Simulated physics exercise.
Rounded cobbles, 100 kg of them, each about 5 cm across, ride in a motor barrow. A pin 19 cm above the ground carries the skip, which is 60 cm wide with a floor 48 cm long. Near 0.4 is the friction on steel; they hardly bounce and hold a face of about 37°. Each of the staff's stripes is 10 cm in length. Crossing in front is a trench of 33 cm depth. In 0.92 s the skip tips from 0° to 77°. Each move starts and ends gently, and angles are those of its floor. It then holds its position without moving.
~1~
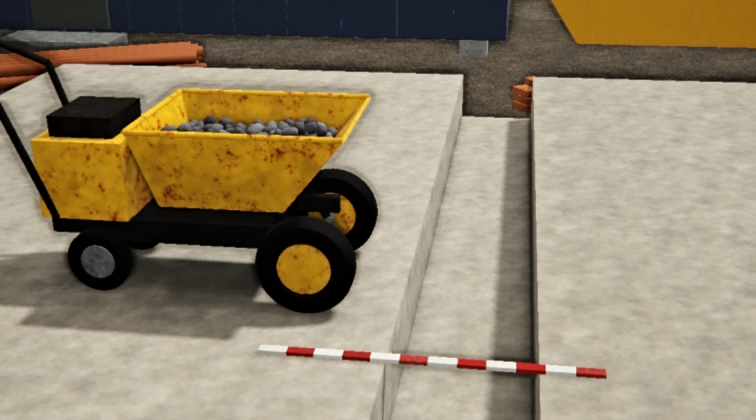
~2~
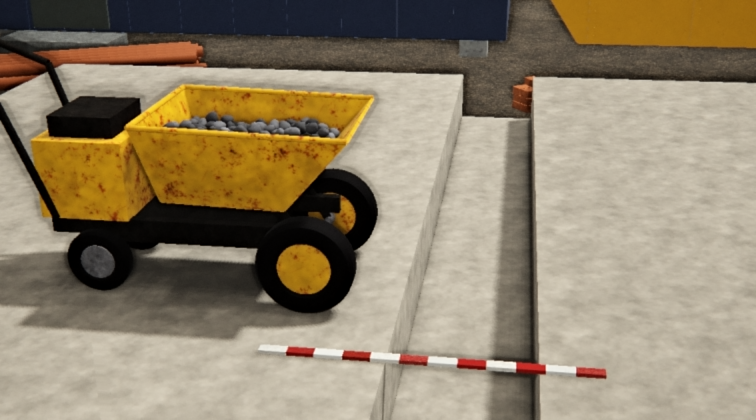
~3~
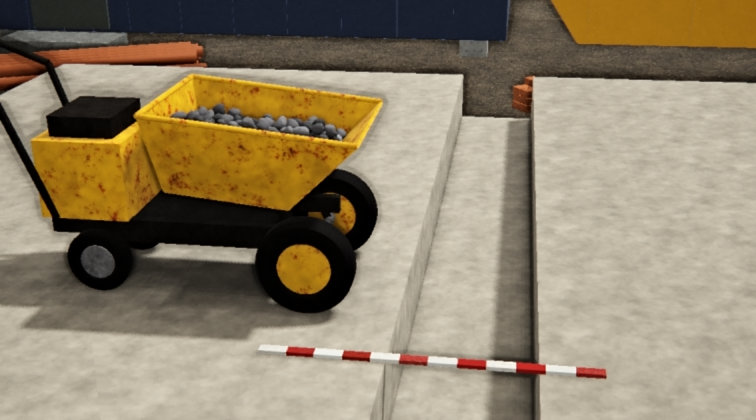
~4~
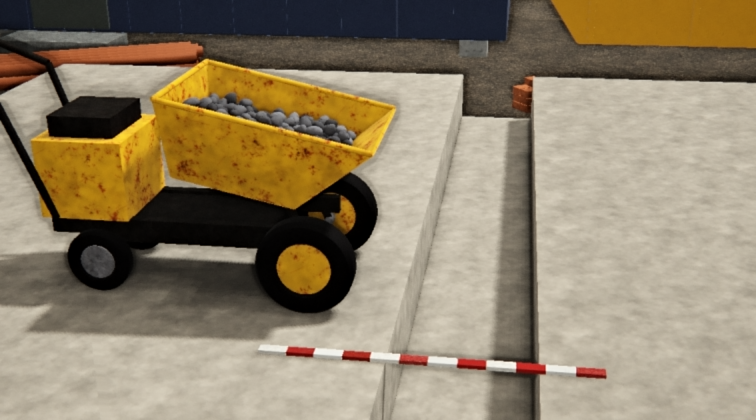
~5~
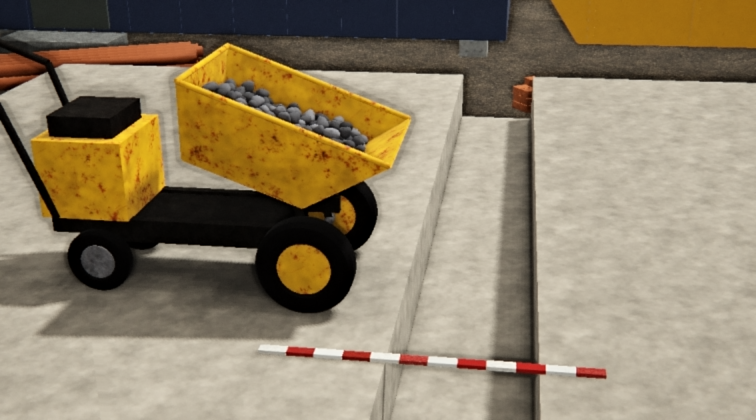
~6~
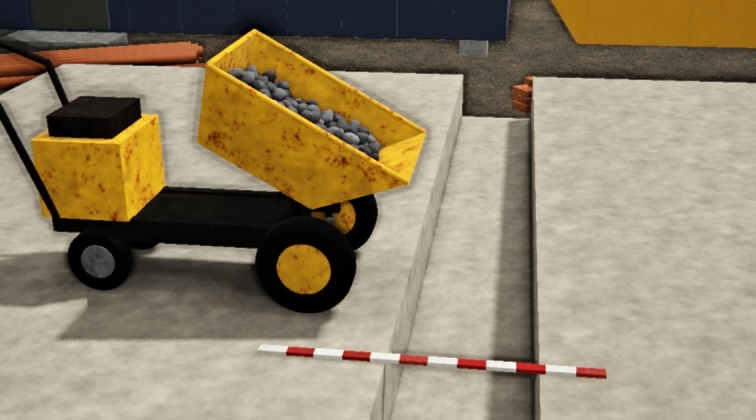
Rusty yellow motor barrow standing beside a trench, its skip of grey cobbles tilting steadily forward to the right, rear end rising.
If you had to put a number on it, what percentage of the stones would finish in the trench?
I'd put it at about 94 percent.
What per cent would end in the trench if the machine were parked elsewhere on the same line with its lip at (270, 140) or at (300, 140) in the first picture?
First place: Near 100%; second place: Near 100%.
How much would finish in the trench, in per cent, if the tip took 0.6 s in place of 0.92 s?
I'd put it at some 75 in a hundred.
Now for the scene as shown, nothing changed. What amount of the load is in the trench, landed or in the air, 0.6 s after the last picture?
Some 40 per cent of the load by that point.
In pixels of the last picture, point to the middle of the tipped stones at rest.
Their centre sits close to (495, 352).
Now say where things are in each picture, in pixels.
The first picture shows lip at (343, 141), floor tilted 0°, highest stones at (270, 129).
The second picture shows lip at (347, 143), floor tilted 2°, highest stones at (246, 129).
In the third picture, the skip is at 6°, its lip at (357, 147); the top of the load is at (203, 118).
In the fourth picture, the skip is at 12°, its lip at (372, 155); the top of the load is at (216, 106).
In the fifth picture, the skip is at 21°, its lip at (390, 167); the top of the load is at (225, 93).
The sixth picture shows lip at (408, 183), floor tilted 30°, highest stones at (247, 78).
Then, 0.3 s after the last picture the floor is at 65°, 100 % in the skip; the foremost stones are at (433, 214).
Then, 0.6 s after the last picture the floor is at 77°, 60 % in the skip, 40 % in the trench, 1 % past the trench; the foremost stones are at (540, 286).
Then, 1.0 s after the last picture the floor is at 77°, 11 % in the skip, 83 % in the trench, 6 % past the trench; the foremost stones are at (670, 308).
Then, 2.9 s after the last picture the floor is at 77°, 0 % in the skip, 94 % in the trench, 6 % past the trench; the foremost stones are past the picture's edge.
